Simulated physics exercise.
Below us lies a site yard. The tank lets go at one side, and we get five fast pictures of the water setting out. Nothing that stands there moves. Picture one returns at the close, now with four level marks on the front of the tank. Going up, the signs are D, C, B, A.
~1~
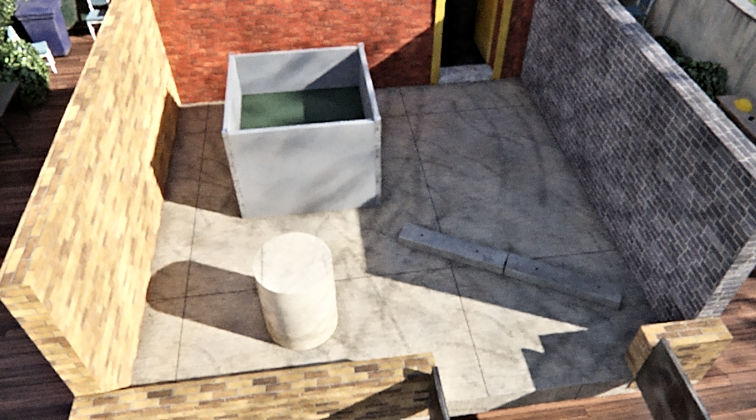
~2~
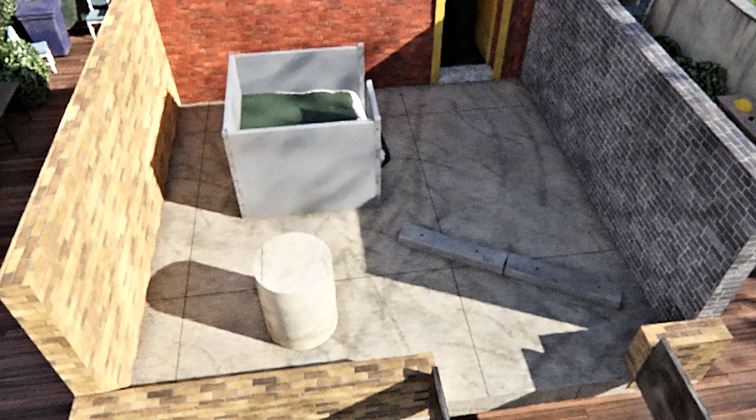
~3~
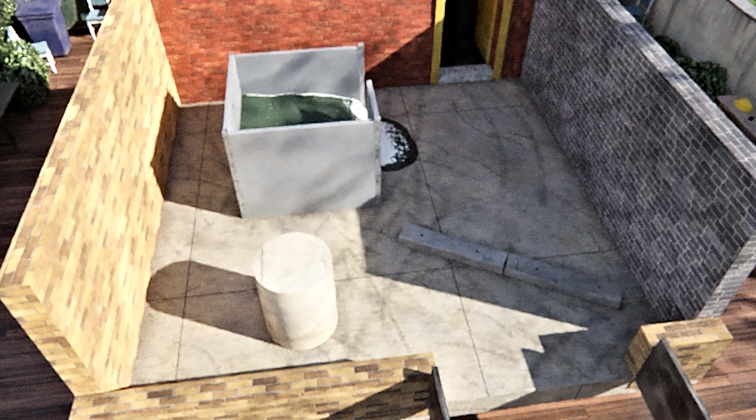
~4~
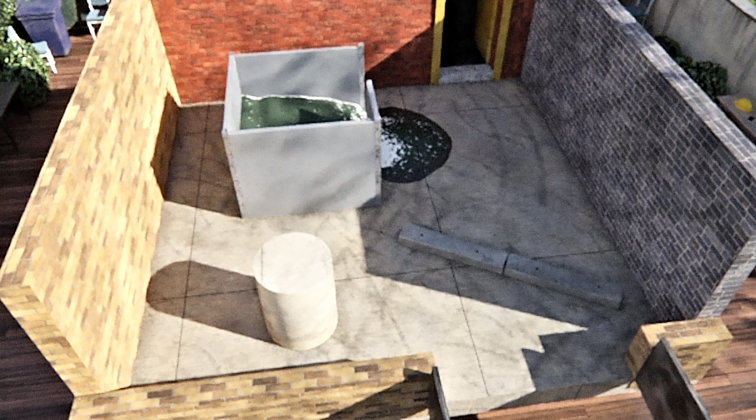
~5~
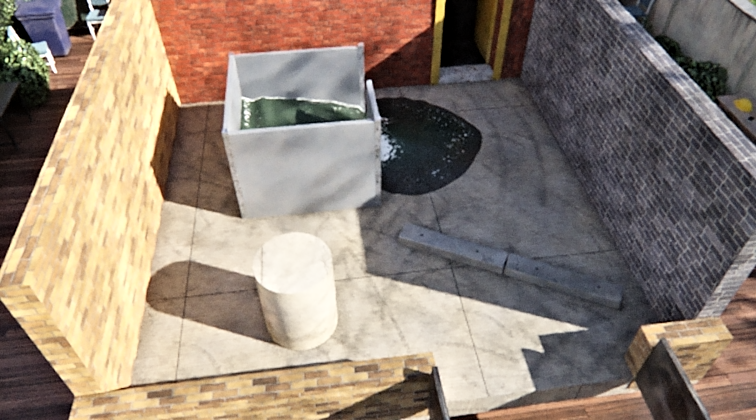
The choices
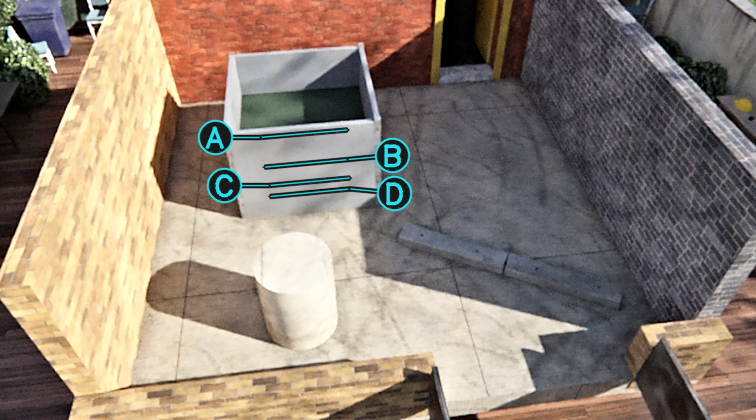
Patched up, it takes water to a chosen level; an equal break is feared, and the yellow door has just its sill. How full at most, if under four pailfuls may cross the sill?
Choose C.
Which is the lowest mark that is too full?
Here it is mark B.
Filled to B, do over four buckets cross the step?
Yes, it does.
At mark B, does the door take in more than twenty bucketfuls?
No, it does not.
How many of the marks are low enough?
Two of them.
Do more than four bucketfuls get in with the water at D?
No.
In cyan, A at (303, 133); B at (307, 163); C at (309, 181); D at (310, 192); from the bottom up D, C, B, A.
With A, dozens of bucketfuls pour in.
With B, about 10 bucketfuls get in.
With C, a bucket or two gets in.
With D, a splash gets over, under a bucket.
